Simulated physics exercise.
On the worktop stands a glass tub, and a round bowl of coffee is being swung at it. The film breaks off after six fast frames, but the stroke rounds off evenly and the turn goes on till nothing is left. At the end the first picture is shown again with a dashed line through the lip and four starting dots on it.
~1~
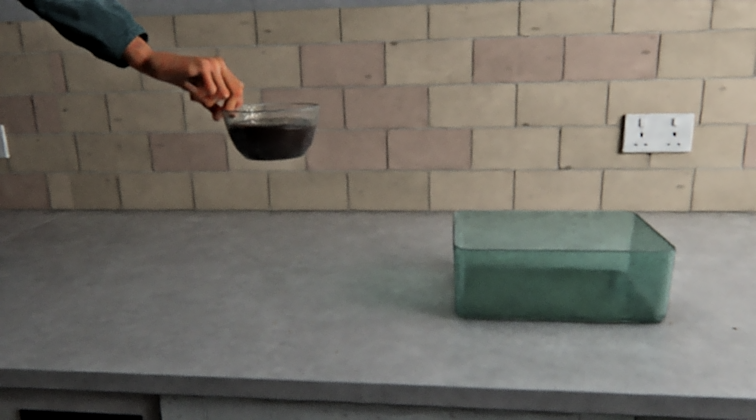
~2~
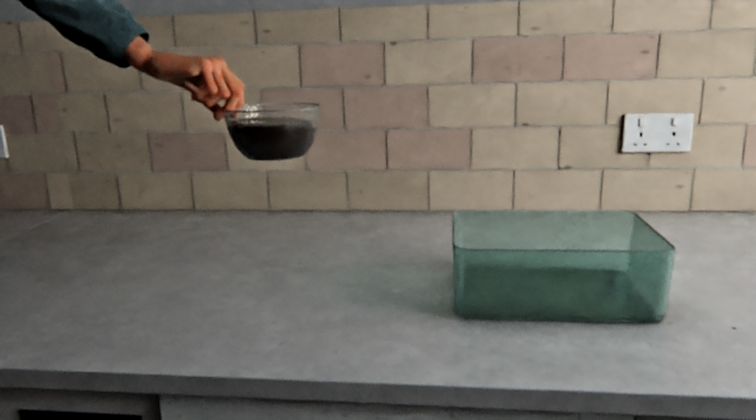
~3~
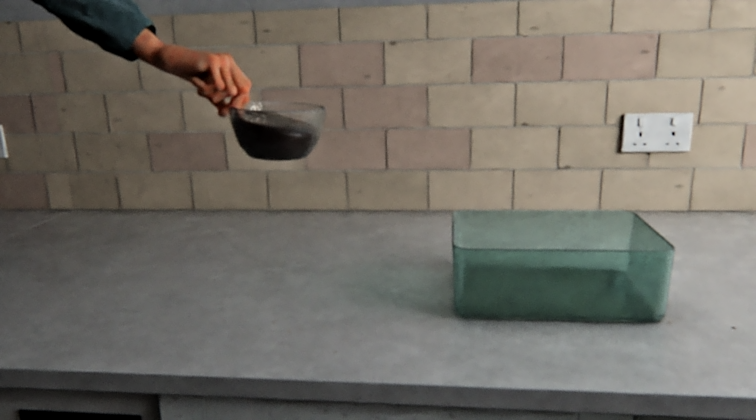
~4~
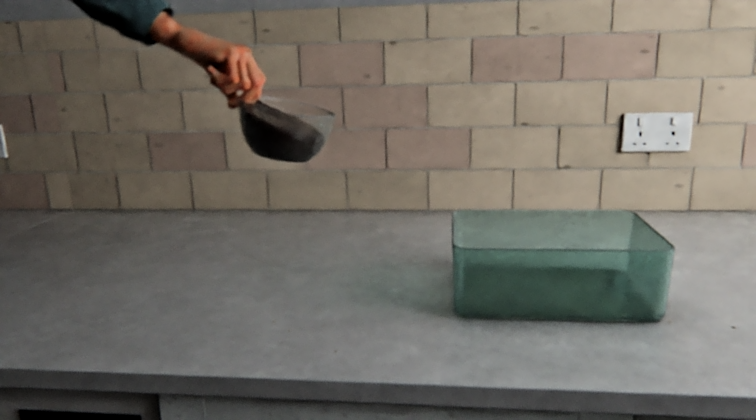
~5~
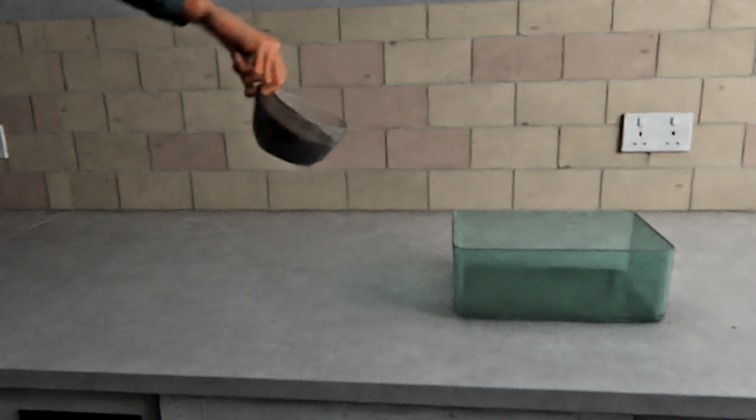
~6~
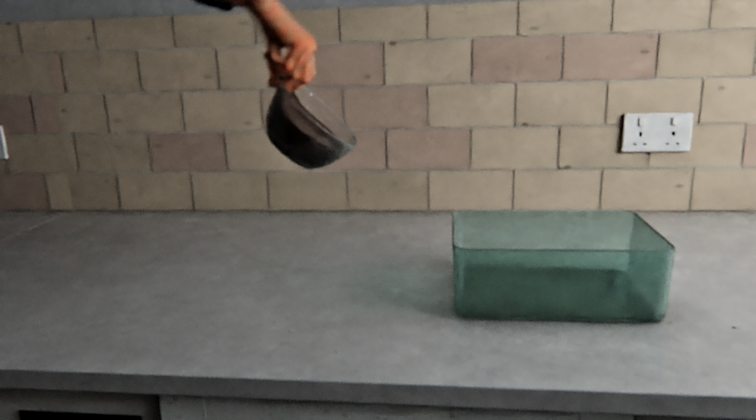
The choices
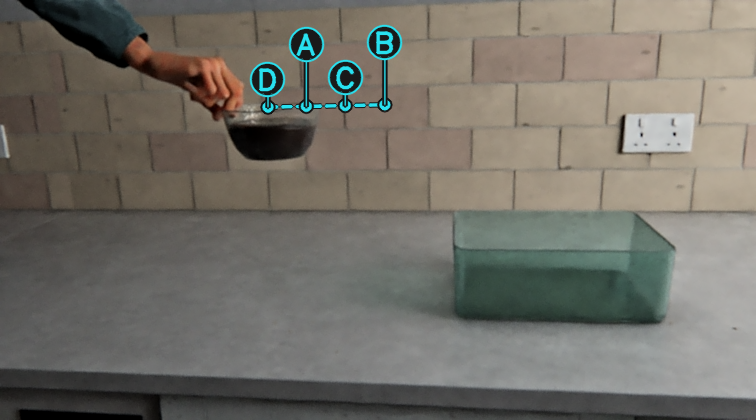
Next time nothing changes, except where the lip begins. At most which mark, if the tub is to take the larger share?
Dot C.
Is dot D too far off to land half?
Yes, it does.
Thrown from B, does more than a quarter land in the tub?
Yes.
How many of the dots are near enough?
Two of the four.
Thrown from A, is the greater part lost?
Yes.
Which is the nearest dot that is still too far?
The answer is A.
On the marked copy, A at (306, 106); B at (384, 104); C at (345, 105); D at (267, 107).
With A, about 5 % lands in the tub, 92 % falls short and 3 % goes beside or beyond.
With B, about 77 % lands in the tub, 5 % falls short and 18 % goes beside or beyond.
With C, about 85 % lands in the tub, 5 % falls short and 10 % goes beside or beyond.
With D, about 0 % lands in the tub, 99 % falls short.
